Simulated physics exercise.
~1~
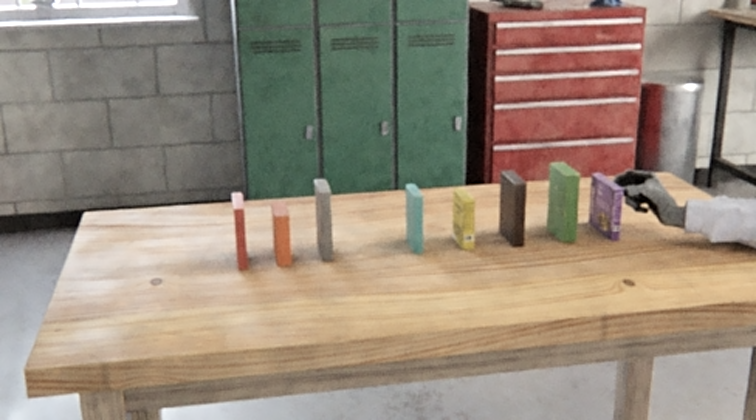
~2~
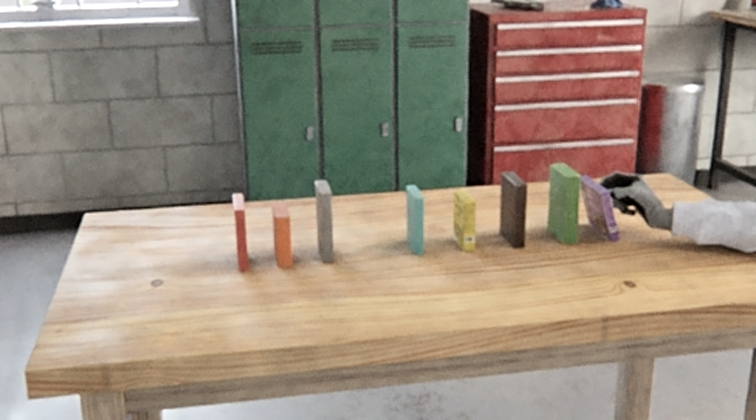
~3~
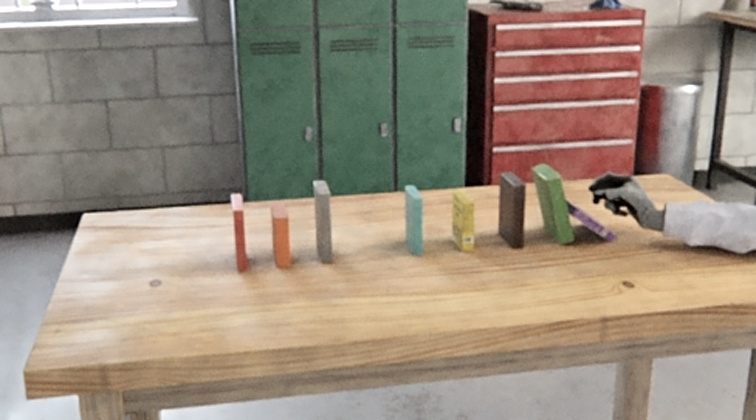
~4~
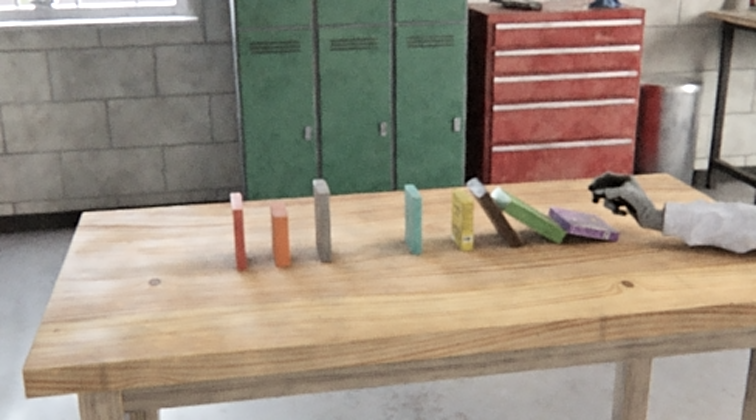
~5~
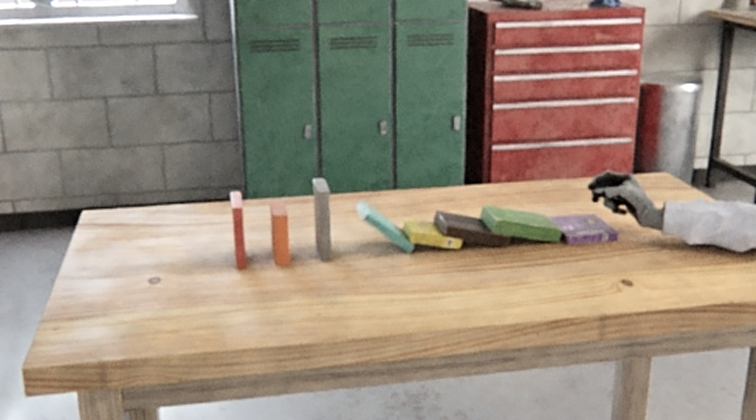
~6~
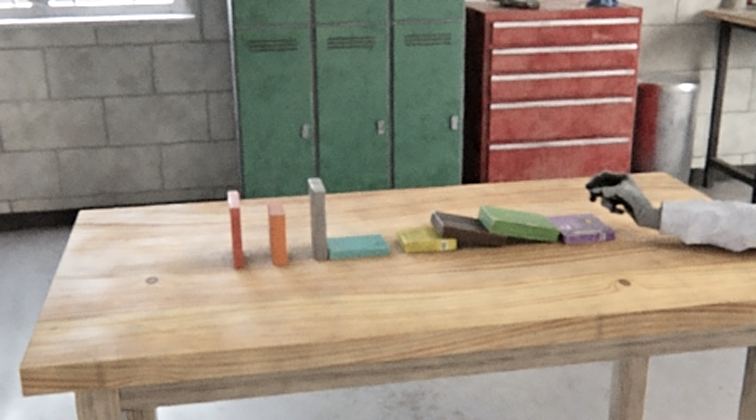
A gloved hand tips the purple packet, toppling four more pieces leftward; three stay upright.
